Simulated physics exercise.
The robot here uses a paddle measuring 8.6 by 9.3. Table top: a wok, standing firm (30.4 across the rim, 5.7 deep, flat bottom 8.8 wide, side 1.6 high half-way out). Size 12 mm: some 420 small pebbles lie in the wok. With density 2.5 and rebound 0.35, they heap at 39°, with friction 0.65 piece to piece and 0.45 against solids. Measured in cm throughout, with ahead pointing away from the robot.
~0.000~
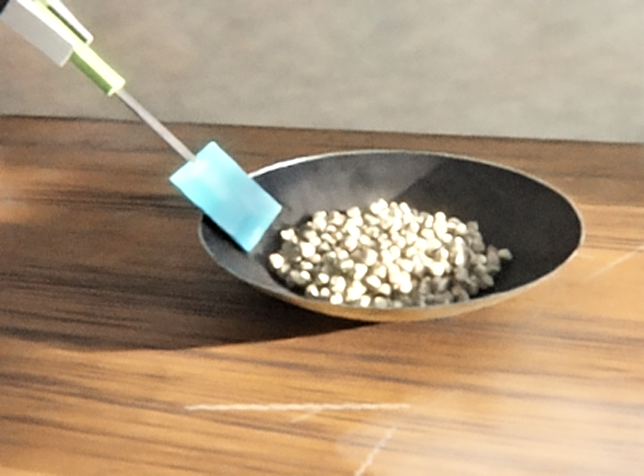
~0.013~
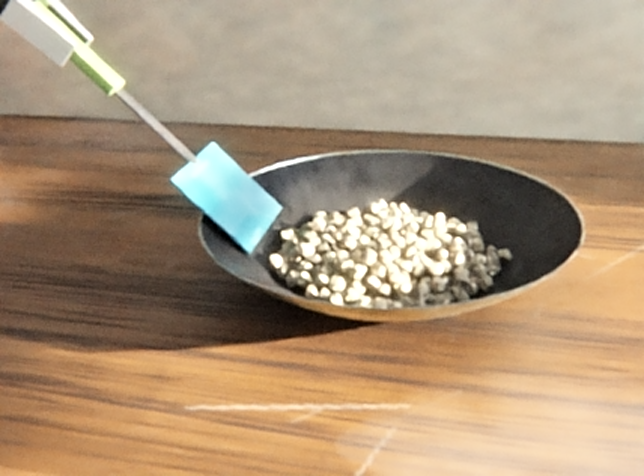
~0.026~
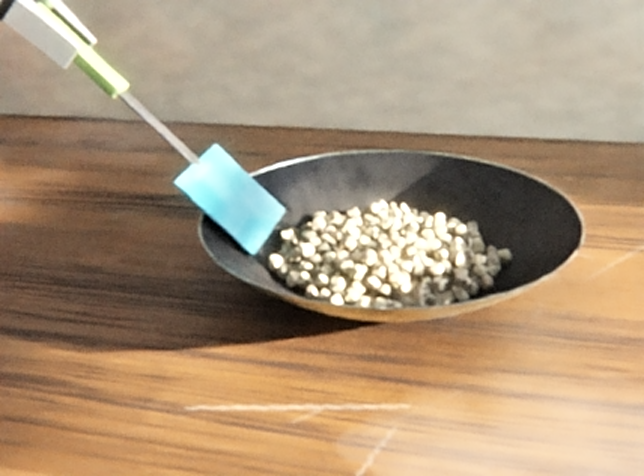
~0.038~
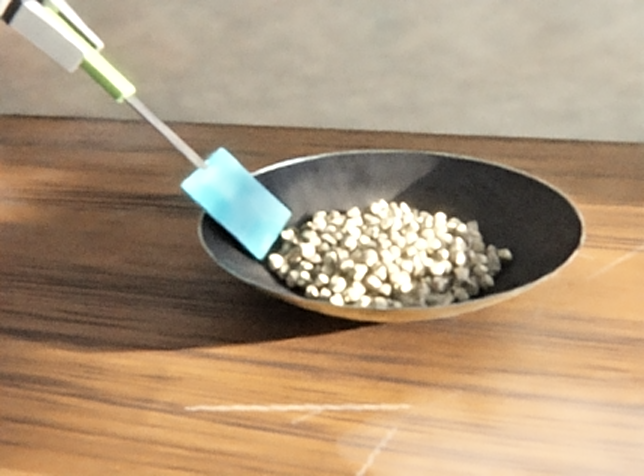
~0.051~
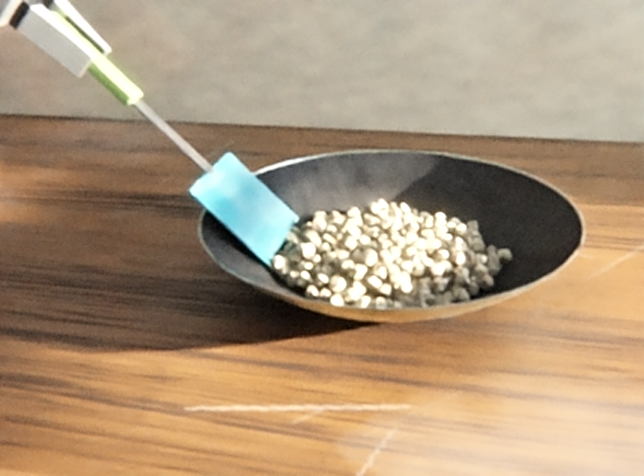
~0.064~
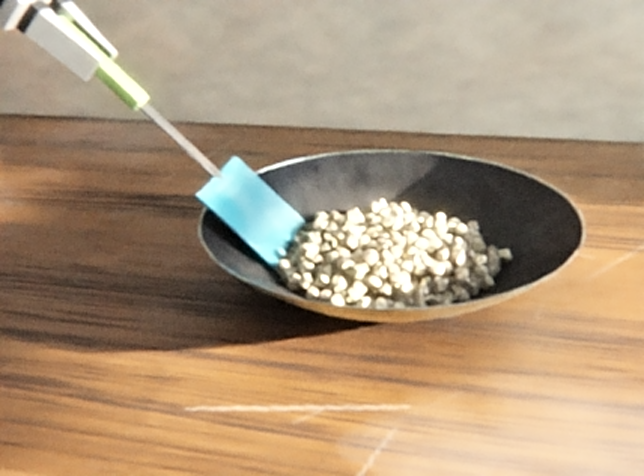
The clip opens on a dark, shallow wok of small pale pebbles on a wooden table, with a light blue paddle on a robot's thin rod at its left side. The paddle barely moves at first, then slides slightly right and down to the heap's left edge, while the pebbles scarcely shift.
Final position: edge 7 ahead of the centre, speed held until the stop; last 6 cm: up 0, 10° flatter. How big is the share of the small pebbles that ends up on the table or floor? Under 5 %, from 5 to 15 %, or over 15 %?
From 5 to 15 %.
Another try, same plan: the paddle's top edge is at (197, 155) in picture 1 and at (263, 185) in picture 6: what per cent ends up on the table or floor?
I'd put it at roughly 30 per cent.
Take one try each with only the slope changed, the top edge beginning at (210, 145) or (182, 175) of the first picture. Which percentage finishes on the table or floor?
About 15 and 10 per cent.
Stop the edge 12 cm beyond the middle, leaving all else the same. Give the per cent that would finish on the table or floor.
Close to 40 per cent would end on the table or floor.
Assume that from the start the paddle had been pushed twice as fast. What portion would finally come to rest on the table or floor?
Roughly 20 per cent, I'd say.
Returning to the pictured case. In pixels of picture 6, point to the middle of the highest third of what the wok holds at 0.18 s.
Centre estimated at around (451, 248).
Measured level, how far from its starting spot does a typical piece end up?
Somewhere around 9 centimetres, I'd say.
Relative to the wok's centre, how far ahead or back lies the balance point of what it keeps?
Ahead of centre, roughly 7.0 centimetres.
By 0.18 s, sloping 44°, highest piece 5 above the table; 419 in the wok.
By 0.30 s, sloping 40°, highest piece 7 above the table; 418 in the wok, 1 on the blade or in flight.
By 0.56 s, sloping 34°, highest piece 8 above the table; 381 in the wok, 38 on the table or floor.
By 1.61 s, sloping 34°, highest piece 8 above the table; 379 in the wok, 40 on the table or floor.
Final count, 379 in the wok, 40 on the table or floor. That is 10 % on the table or floor.
